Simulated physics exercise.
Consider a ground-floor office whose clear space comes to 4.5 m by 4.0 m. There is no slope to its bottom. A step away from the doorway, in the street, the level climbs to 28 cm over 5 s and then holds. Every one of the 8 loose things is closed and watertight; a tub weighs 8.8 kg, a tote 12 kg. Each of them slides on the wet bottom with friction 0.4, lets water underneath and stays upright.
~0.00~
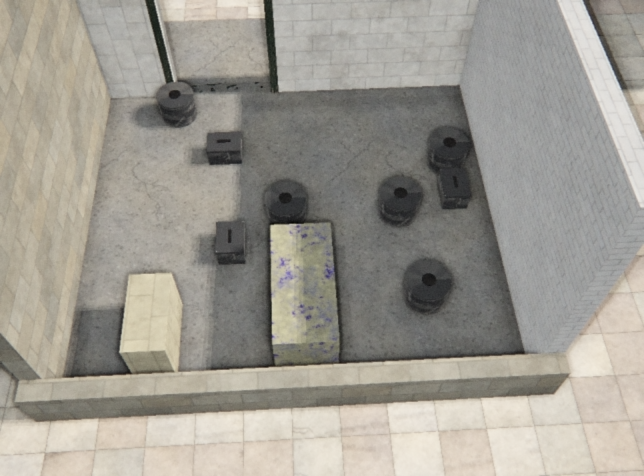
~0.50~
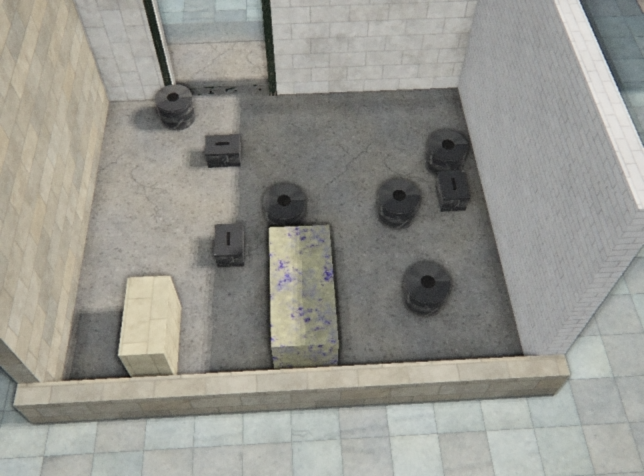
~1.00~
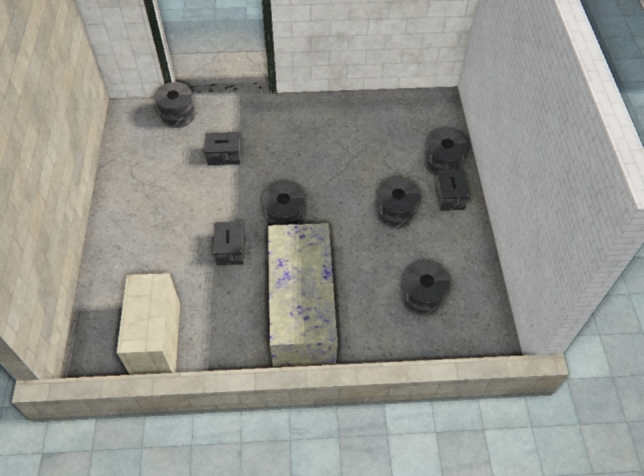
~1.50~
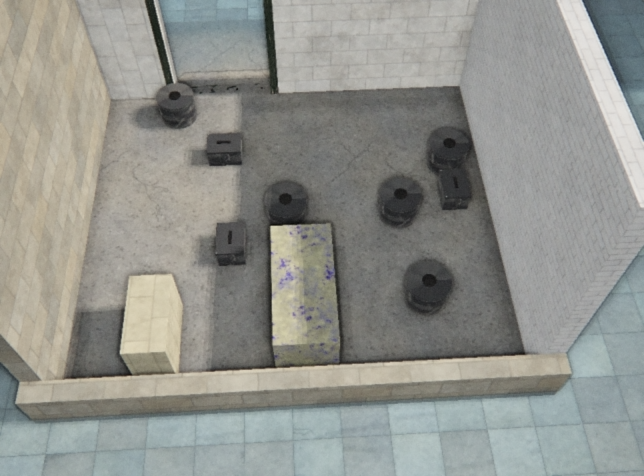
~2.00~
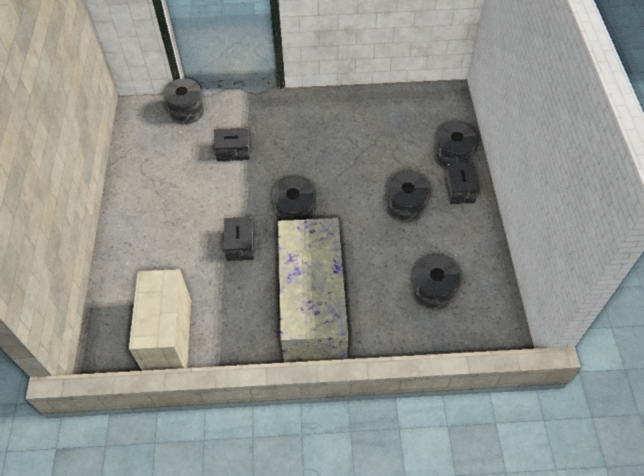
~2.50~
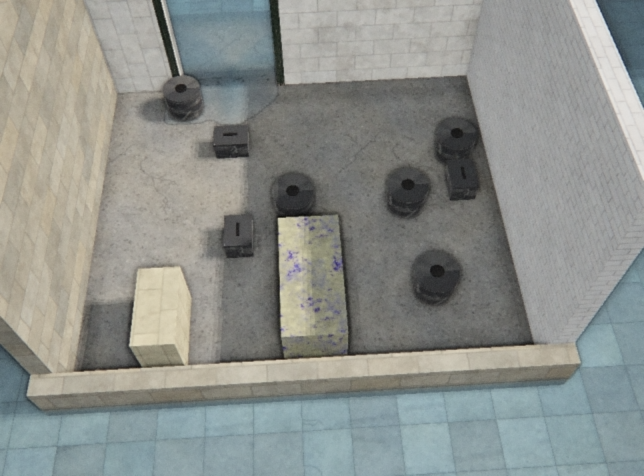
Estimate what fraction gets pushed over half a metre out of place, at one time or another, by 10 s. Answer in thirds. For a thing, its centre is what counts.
Two thirds or more.
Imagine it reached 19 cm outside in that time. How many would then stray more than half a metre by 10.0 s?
Count under that change: 3.
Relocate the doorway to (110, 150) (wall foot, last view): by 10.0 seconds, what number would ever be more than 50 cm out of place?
You'd get 7 in that case.
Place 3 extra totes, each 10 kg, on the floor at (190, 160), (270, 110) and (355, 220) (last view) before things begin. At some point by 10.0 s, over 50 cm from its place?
Beyond the limit; beyond the limit; beyond the limit.
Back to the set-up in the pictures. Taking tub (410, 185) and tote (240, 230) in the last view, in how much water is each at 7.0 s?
About 4 and 7 cm.
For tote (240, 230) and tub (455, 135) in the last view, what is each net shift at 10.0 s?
They've ended up 140 cm and 10 cm away, in that order.
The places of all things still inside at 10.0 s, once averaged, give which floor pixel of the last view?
Around (353, 241).
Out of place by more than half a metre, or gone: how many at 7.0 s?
Tally: 5.
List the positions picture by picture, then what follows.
A tub at (175, 95), on the bottom; a tote at (455, 182) rests on the ground; water covers 0.0 m2; 0 of 8 have shifted, in the first frame.
A tub at (173, 97), on the bottom; a tote at (454, 184), on the bottom; 0.0 m2 under water; 0 of 8 have shifted, in the second frame.
A tub at (173, 95), on the bottom; a tote at (453, 183) rests on the ground; water covers 0.0 m2; 0 of 8 have shifted, in the third frame.
A tub at (175, 96) rests on the ground; a tote at (455, 183) rests on the ground; water covers 0.0 m2; 0 of 8 have shifted, in the fourth frame.
A tub at (182, 91), on the bottom; a tote at (463, 177) rests on the ground; water covers 0.0 m2; 0 of 8 have shifted, in the fifth frame.
A tub at (181, 89) rests on the ground; a tote at (463, 173) rests on the ground; water covers 0.5 m2; 0 of 8 have shifted, in the sixth frame.
After 3.5 s 0 of 8 are over 50 cm from their spots; 0 afloat.
After 4.5 s 2 of 8 are over 50 cm from their spots; 0 afloat.
After 7.0 s 5 of 8 are over 50 cm from their spots; 1 afloat.
After 10.0 s 6 of 8 are over 50 cm from their spots, and 6 have been at some point; 6 afloat.
